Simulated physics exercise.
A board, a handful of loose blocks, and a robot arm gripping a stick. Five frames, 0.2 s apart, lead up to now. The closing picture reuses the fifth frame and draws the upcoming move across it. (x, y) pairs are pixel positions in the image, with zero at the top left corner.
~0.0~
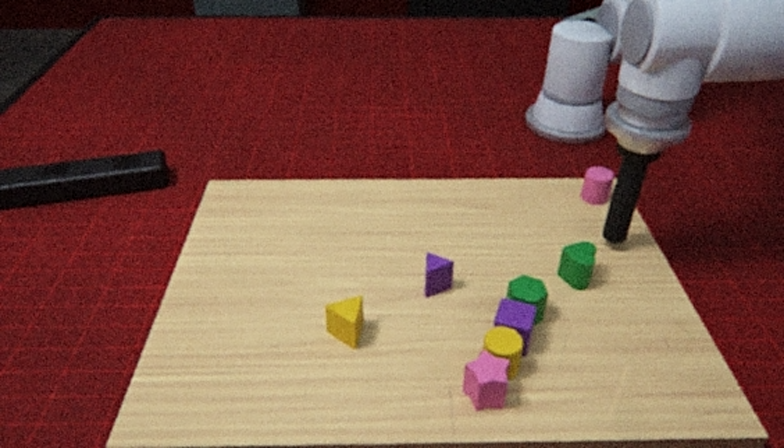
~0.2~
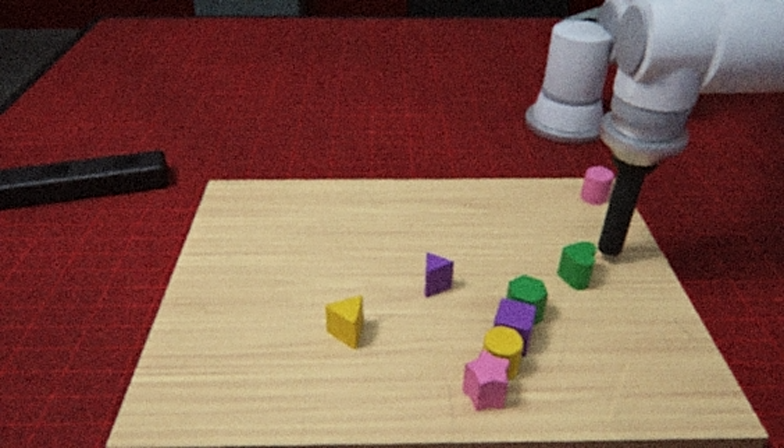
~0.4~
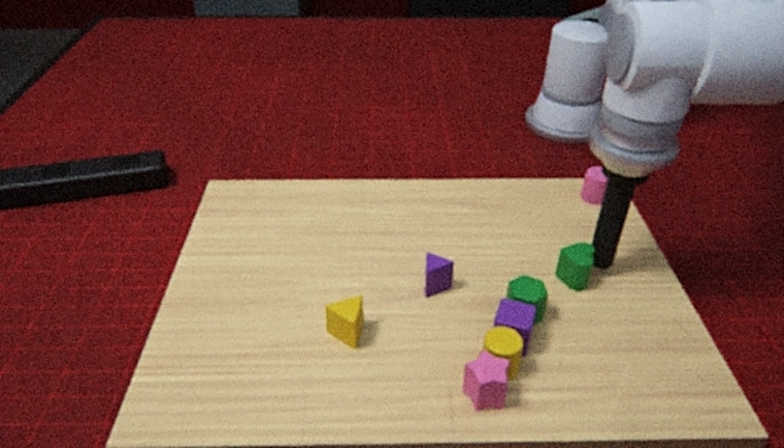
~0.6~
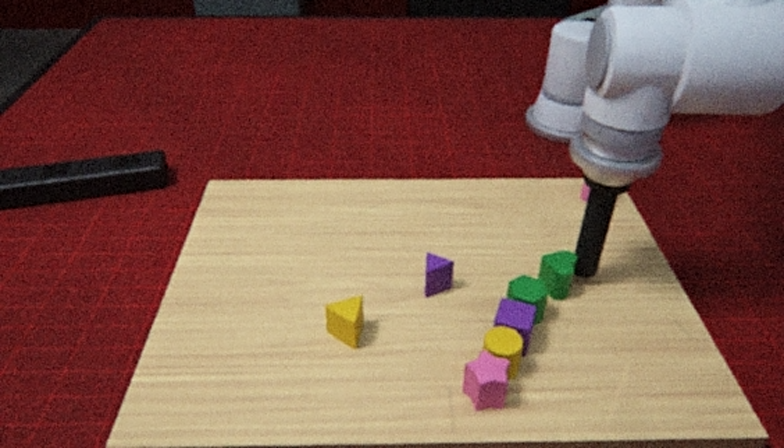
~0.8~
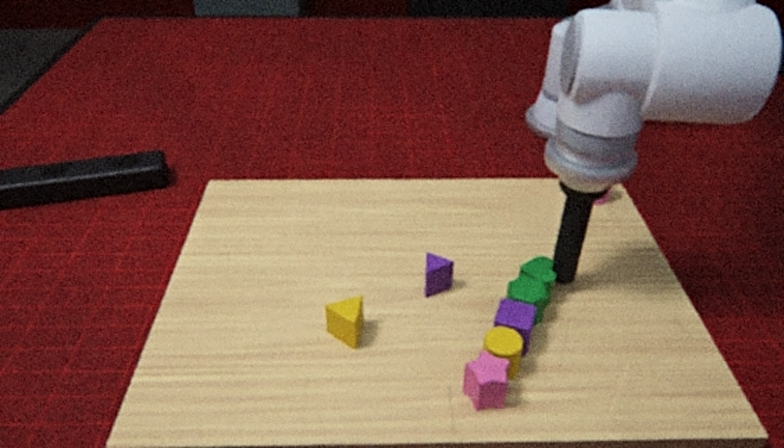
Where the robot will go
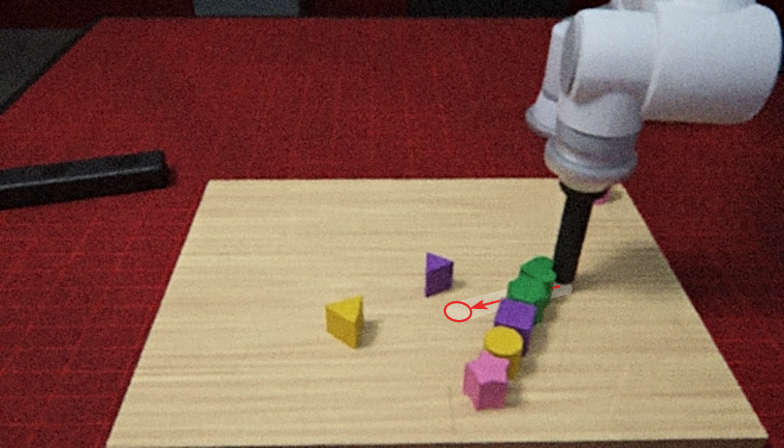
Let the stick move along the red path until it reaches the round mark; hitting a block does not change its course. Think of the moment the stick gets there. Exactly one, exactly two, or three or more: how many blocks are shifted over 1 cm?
I predict three or more.
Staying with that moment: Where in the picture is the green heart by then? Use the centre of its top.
About (435, 282).
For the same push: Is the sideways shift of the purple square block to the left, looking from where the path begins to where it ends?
Going by the path, yes.
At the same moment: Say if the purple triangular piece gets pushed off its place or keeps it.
The purple triangular piece will stay where it stands.
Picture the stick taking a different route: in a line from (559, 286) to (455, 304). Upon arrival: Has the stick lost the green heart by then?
No, that is not how it ends up.
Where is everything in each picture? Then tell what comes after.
In the first frame, tip of the stick (614, 237), middles of tops, purple triangular piece (436, 261), yellow round block (504, 339), purple square block (516, 313), green hexagon (529, 287), green heart (582, 252).
In the second frame, stick (610, 249), nothing pushed.
In the third frame, stick (600, 261), green heart (580, 253).
In the fourth frame, stick (584, 270), green heart (562, 261).
In the fifth frame, stick (562, 277), purple triangular piece (436, 261), yellow round block (504, 339), purple square block (516, 313), green hexagon (528, 288), green heart (541, 268).
The line goes from (559, 286) directly to (458, 311).
The first path, step by step. One third of the way, stick (528, 285); yellow round block (501, 351); purple square block (508, 323), turned 15° anticlockwise; green hexagon (511, 297), turned 20° anticlockwise; green heart (508, 273), turned 25° anticlockwise.
Two thirds of the way, stick (493, 293); yellow round block (501, 360); purple square block (505, 329), turned 25° anticlockwise; green hexagon (499, 302), turned 35° anticlockwise; green heart (470, 277).
At the end, stick (459, 302); purple triangular piece unmoved; yellow round block (501, 360); purple square block (505, 329), turned 25° anticlockwise; green hexagon (499, 302), turned 35° anticlockwise; green heart (435, 282).
